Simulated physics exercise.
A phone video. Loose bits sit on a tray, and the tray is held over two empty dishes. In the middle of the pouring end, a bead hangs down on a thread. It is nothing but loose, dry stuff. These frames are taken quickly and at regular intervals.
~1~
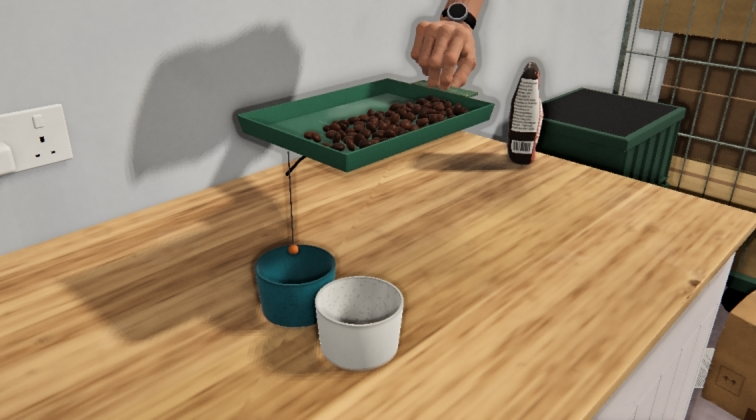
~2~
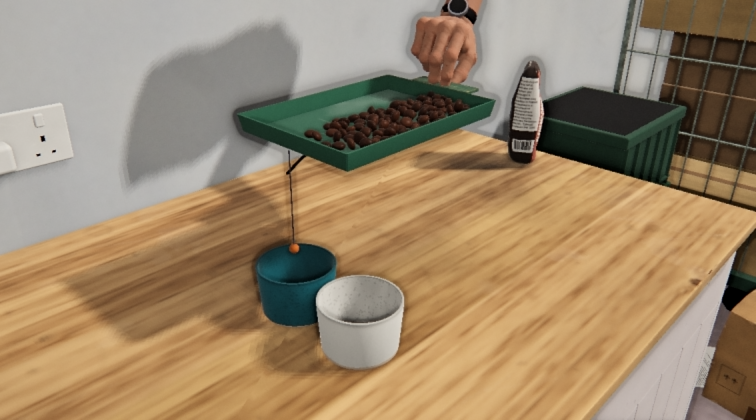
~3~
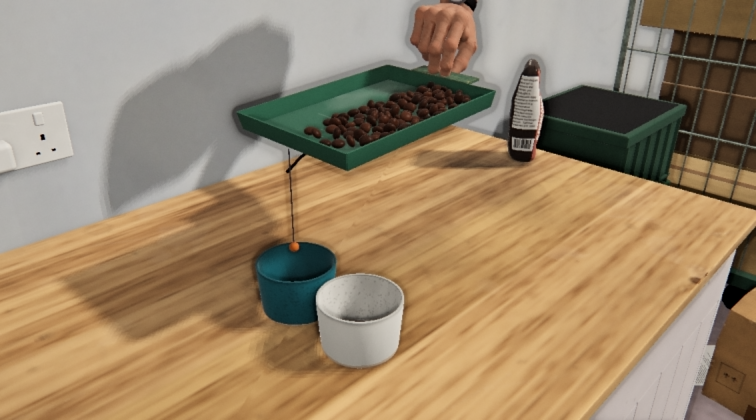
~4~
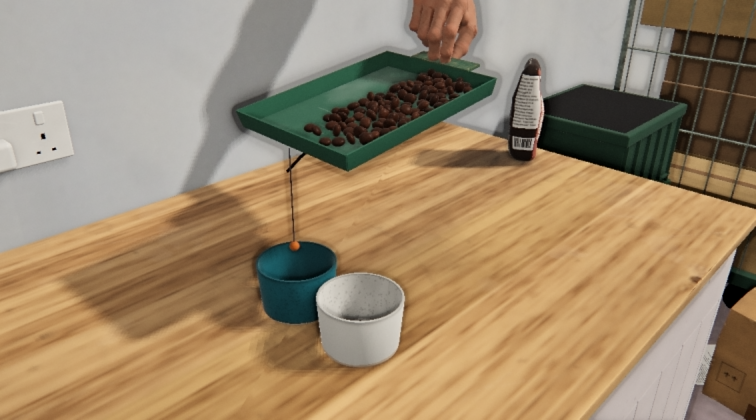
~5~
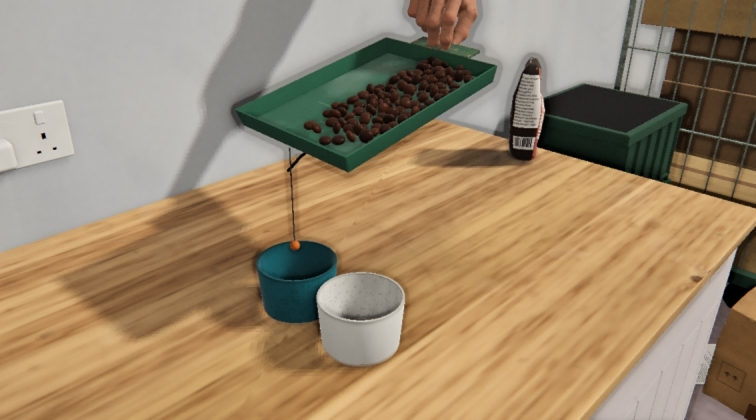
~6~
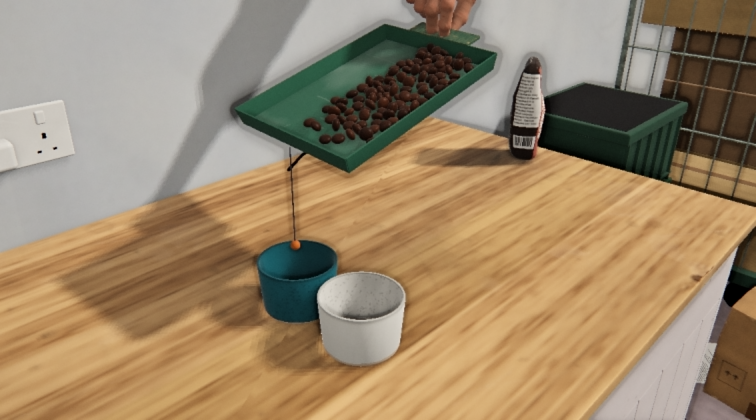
On a wooden worktop, a teal dish and a white dish sit beneath a green tray of small dark pieces with a bead hanging on a thread, as a hand gradually lifts the tray's far end, tilting it toward the dishes.
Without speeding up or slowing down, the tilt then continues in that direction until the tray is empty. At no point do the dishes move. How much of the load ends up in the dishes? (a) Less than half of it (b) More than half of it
Option a: Less than half of it.
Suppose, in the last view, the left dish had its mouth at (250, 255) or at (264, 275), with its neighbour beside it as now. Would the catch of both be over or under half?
Well, in excess of half at the first spot and in excess of half at the second.
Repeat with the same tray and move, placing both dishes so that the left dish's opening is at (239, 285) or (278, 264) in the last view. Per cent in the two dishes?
You'd get near 50 per cent and afterwards near 60 per cent.
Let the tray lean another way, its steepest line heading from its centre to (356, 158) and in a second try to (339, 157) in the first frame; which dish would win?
Okay, first try the right-side one, second try the right-side one.
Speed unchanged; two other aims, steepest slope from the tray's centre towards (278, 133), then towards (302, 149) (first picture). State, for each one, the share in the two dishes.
Roughly 0 % in the first case and 10 % in the second.
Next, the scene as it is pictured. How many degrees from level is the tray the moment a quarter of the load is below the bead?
Somewhere near 85°.
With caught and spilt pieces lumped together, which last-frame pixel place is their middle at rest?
(273, 368).
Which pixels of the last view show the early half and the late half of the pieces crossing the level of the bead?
About (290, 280), and after that about (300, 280).
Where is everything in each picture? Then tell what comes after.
Corners of the pouring end at (242, 115) and (347, 152), level; middle of the load at (393, 122), flat chocolate drops; left dish at (265, 298); right dish at (328, 338); bead on its thread at (293, 249), in the first frame.
Corners of the pouring end at (242, 114) and (347, 152), level; middle of the load at (394, 120), in the second frame.
Corners of the pouring end at (242, 112) and (347, 152), tipped barely, lowest at the right corner; middle of the load at (394, 114), in the third frame.
Corners of the pouring end at (241, 110) and (346, 153), tipped a little, lowest at the right corner; middle of the load at (394, 106), in the fourth frame.
Corners of the pouring end at (240, 109) and (346, 154), tipped a little, lowest at the right corner; middle of the load at (393, 99), in the fifth frame.
Corners of the pouring end at (239, 108) and (346, 156), tipped clearly, lowest at the right corner; middle of the load at (392, 92); left dish at (267, 293); right dish at (330, 333), in the sixth frame.
Soon after the last picture, tray tipped steeply; nearly all on the tray; a stray few outside both; a stray few in the air.
A little later, tray tipped right over; about a quarter on the tray; a small part in the right dish; a stray few in the left dish; about half outside both; about a quarter in the air.
Later still, tray tipped past a quarter turn; about a quarter in the right dish; a stray few in the left dish; most outside both.
At rest, tray tipped past a quarter turn; about a quarter in the right dish; a stray few in the left dish; most outside both.
